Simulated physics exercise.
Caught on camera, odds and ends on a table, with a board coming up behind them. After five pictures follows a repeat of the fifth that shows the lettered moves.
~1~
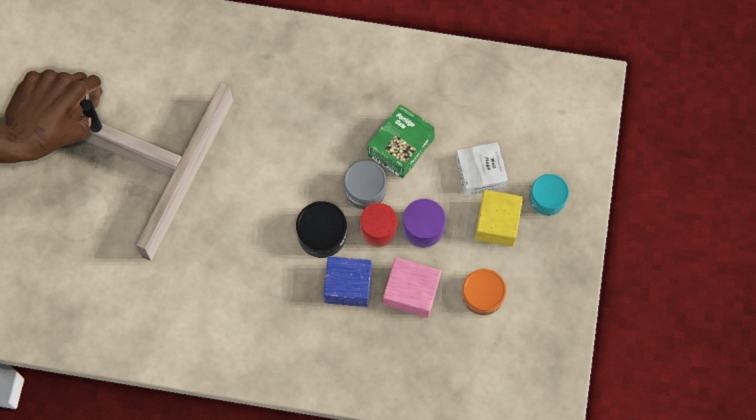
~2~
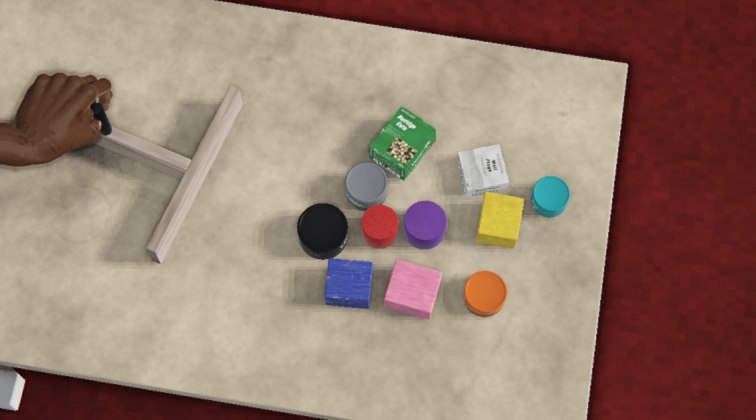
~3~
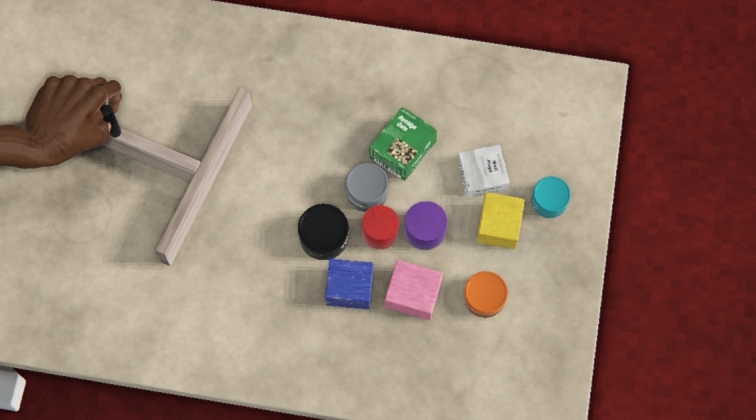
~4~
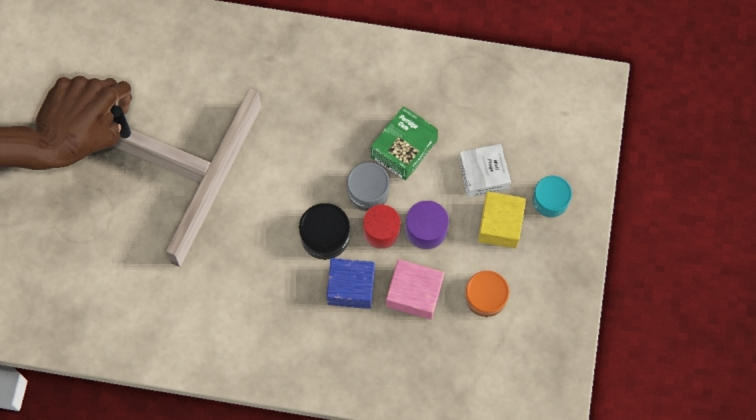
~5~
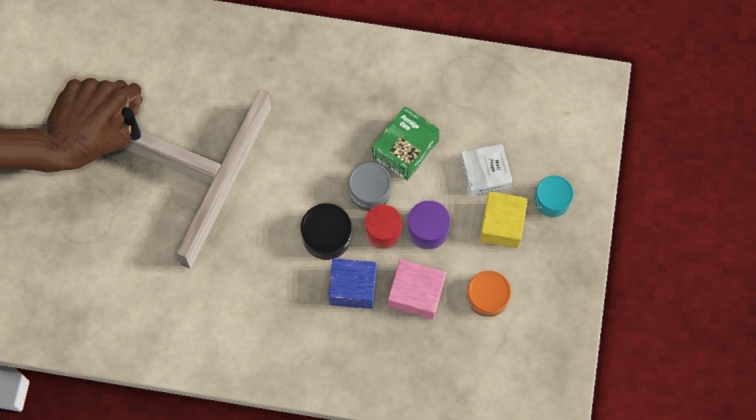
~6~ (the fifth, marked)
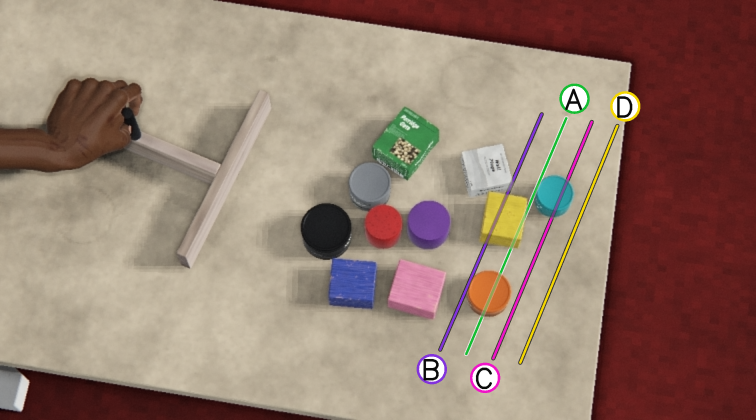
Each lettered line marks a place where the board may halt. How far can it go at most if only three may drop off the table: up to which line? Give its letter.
No fourth one falls up to C.
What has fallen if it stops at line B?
The turquoise tub goes over.
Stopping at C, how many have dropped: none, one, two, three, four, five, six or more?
By then, three.
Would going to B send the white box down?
By then, no.
On the copy, A at (518, 233); B at (493, 229); C at (544, 237); D at (570, 241).
On C. First, board (338, 189); black jar (352, 241); purple pot (433, 224).
Then, board (453, 207); turquoise tub (585, 193); yellow block (560, 229).
Finally, board (544, 222); yellow block over the edge; white box over the edge; three fallen.
By contrast, A is within the limit but short; B is within the limit but short; D drops six.
